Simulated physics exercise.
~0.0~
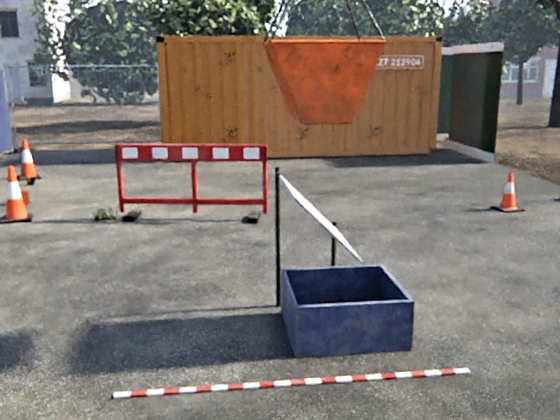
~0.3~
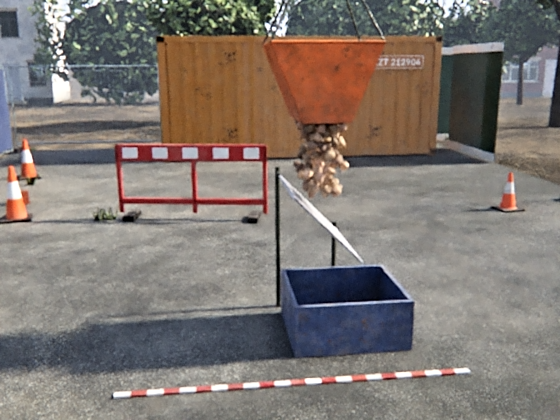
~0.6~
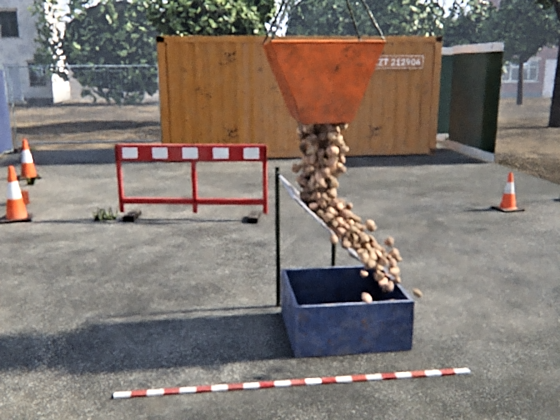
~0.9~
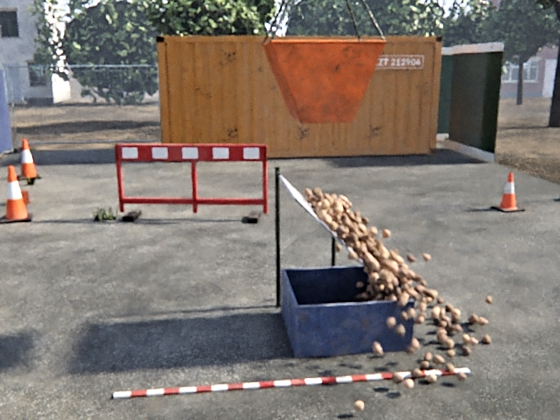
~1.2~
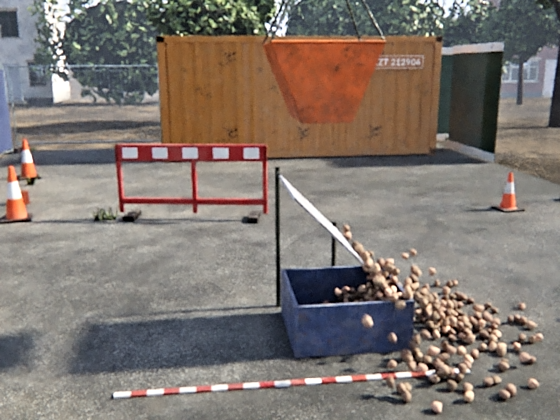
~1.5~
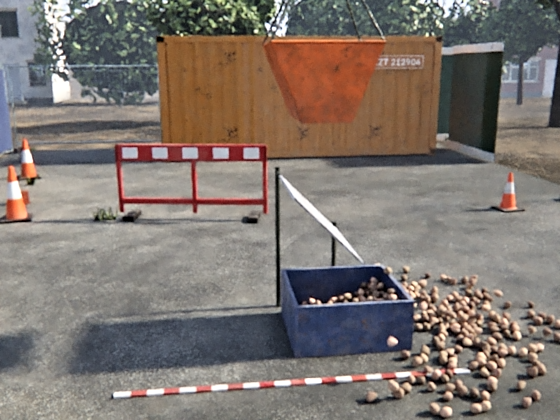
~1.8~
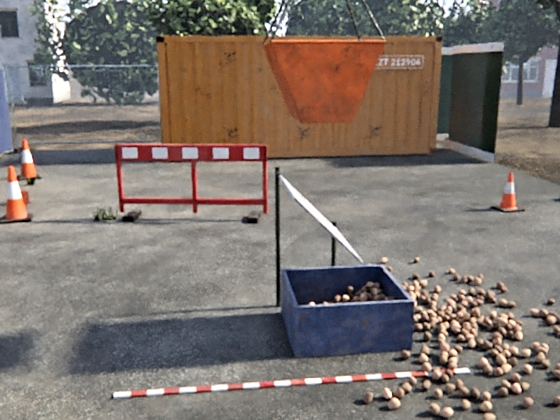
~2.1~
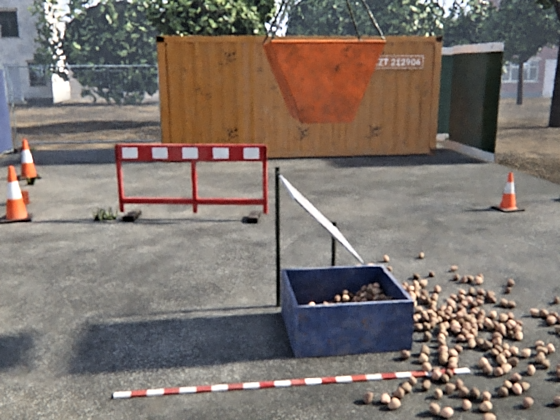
The clip opens on a paved yard where an orange skip hangs from cables above a tilted steel slide and an open blue bin, with traffic cones, a red and white barrier and a shipping container behind. Brown stones begin to pour from the bottom of the skip. They strike the slide and stream down to the right, toward the bin. As the skip empties, some drop inside while many others shoot past the right edge and scatter across the asphalt. The last ones tumble and settle, leaving roughly half in the bin and the rest strewn beside it.
